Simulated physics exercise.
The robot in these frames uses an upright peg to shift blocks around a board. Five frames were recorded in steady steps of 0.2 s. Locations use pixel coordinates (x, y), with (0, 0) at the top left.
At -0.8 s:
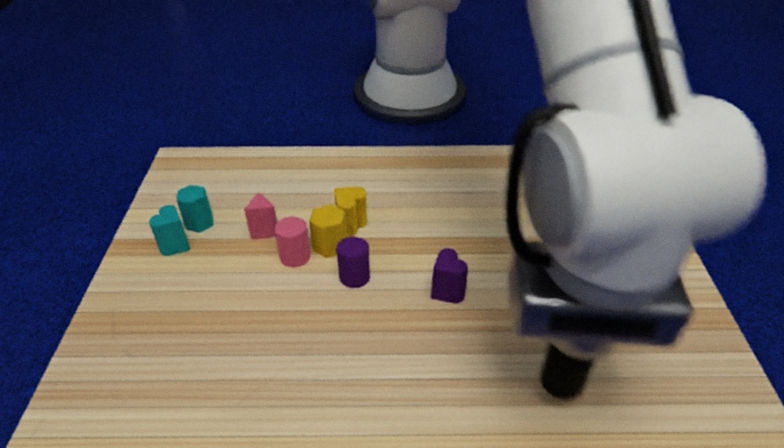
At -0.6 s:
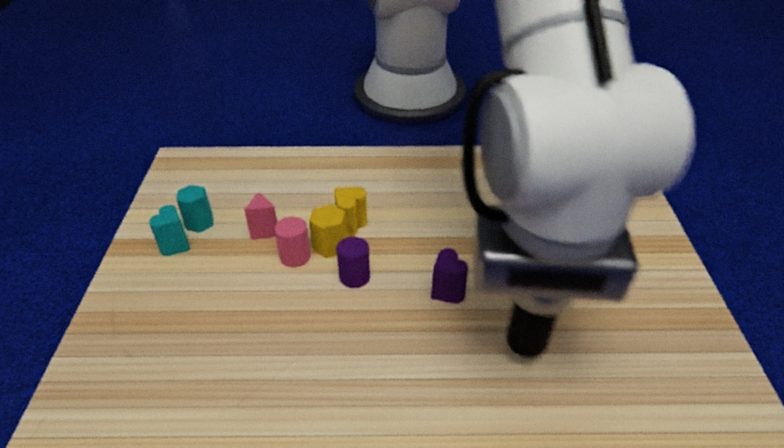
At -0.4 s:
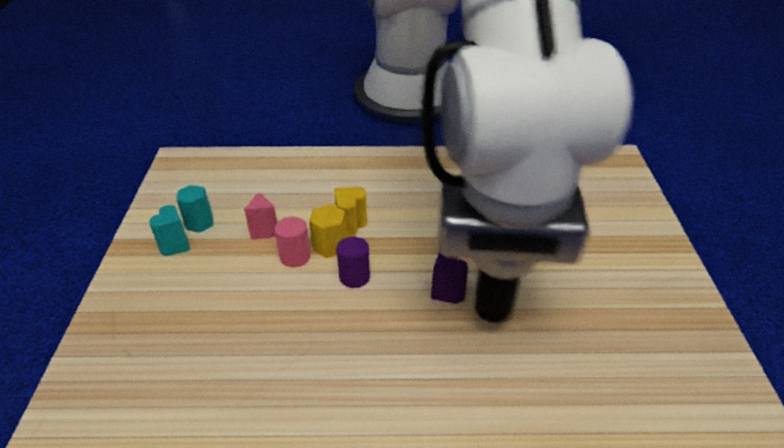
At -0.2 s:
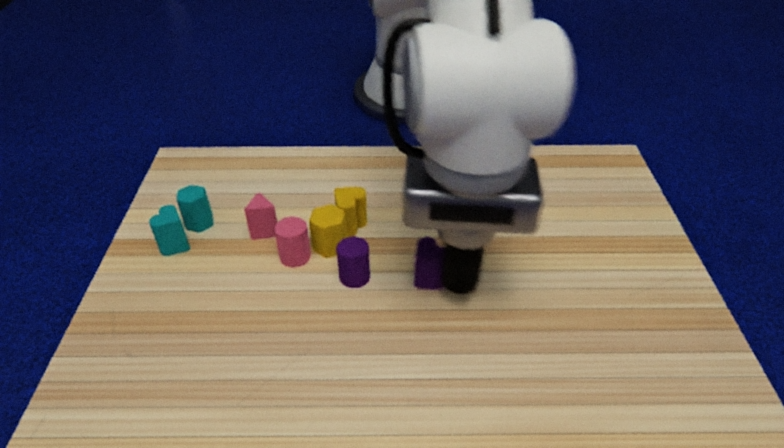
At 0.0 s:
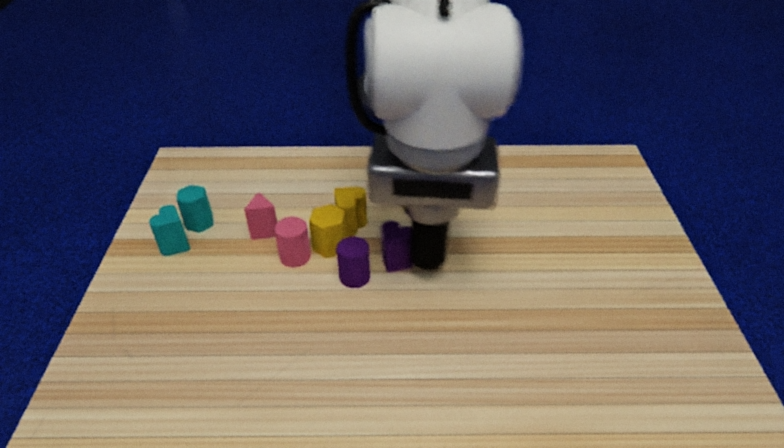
A white robot arm with a dark peg moves left and away across a wooden board, reaches the purple heart-shaped block and pushes it toward the purple cylinder, while the turquoise, pink and yellow blocks stay still.
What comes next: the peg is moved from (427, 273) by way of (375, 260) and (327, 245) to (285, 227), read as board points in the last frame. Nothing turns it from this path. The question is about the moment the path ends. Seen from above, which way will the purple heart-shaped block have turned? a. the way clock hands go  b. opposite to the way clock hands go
The correct letter is a.
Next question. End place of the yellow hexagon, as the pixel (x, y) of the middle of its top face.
About (253, 187).
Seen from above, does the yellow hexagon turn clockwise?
My answer is no.
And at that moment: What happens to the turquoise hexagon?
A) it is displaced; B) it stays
That would be B.
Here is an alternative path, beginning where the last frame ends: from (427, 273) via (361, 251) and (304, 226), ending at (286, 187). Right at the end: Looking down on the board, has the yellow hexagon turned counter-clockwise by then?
Answer: Yes.
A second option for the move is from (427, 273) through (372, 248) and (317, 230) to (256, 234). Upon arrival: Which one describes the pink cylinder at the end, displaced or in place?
Here the pink cylinder moves off its spot.
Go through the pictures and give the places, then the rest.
Tip of the peg (561, 382), middles of tops, turquoise hexagon (190, 193), pink triangle (259, 202), yellow hexagon (327, 215), purple cylinder (353, 246), purple heart-shaped block (450, 261), in the first frame.
Peg (527, 343), nothing pushed, in the second frame.
Peg (493, 309), nothing pushed, in the third frame.
Peg (460, 282), purple heart-shaped block (430, 249), in the fourth frame.
Peg (428, 259), turquoise hexagon (190, 193), pink triangle (259, 202), yellow hexagon (327, 215), purple cylinder (353, 246), purple heart-shaped block (397, 231), in the fifth frame.
The first path, step by step. One third of the way, peg (373, 245); purple cylinder (349, 247); purple heart-shaped block (358, 212), turned 15° anticlockwise.
Two thirds of the way, peg (324, 230); yellow hexagon (294, 204), turned 45° anticlockwise; purple cylinder (342, 246); purple heart-shaped block (331, 195), turned 20° clockwise.
At the end, peg (282, 213); turquoise hexagon unmoved; pink triangle (234, 202); yellow hexagon (253, 187), turned 45° anticlockwise; purple cylinder (342, 246); purple heart-shaped block (323, 191), turned 45° clockwise.
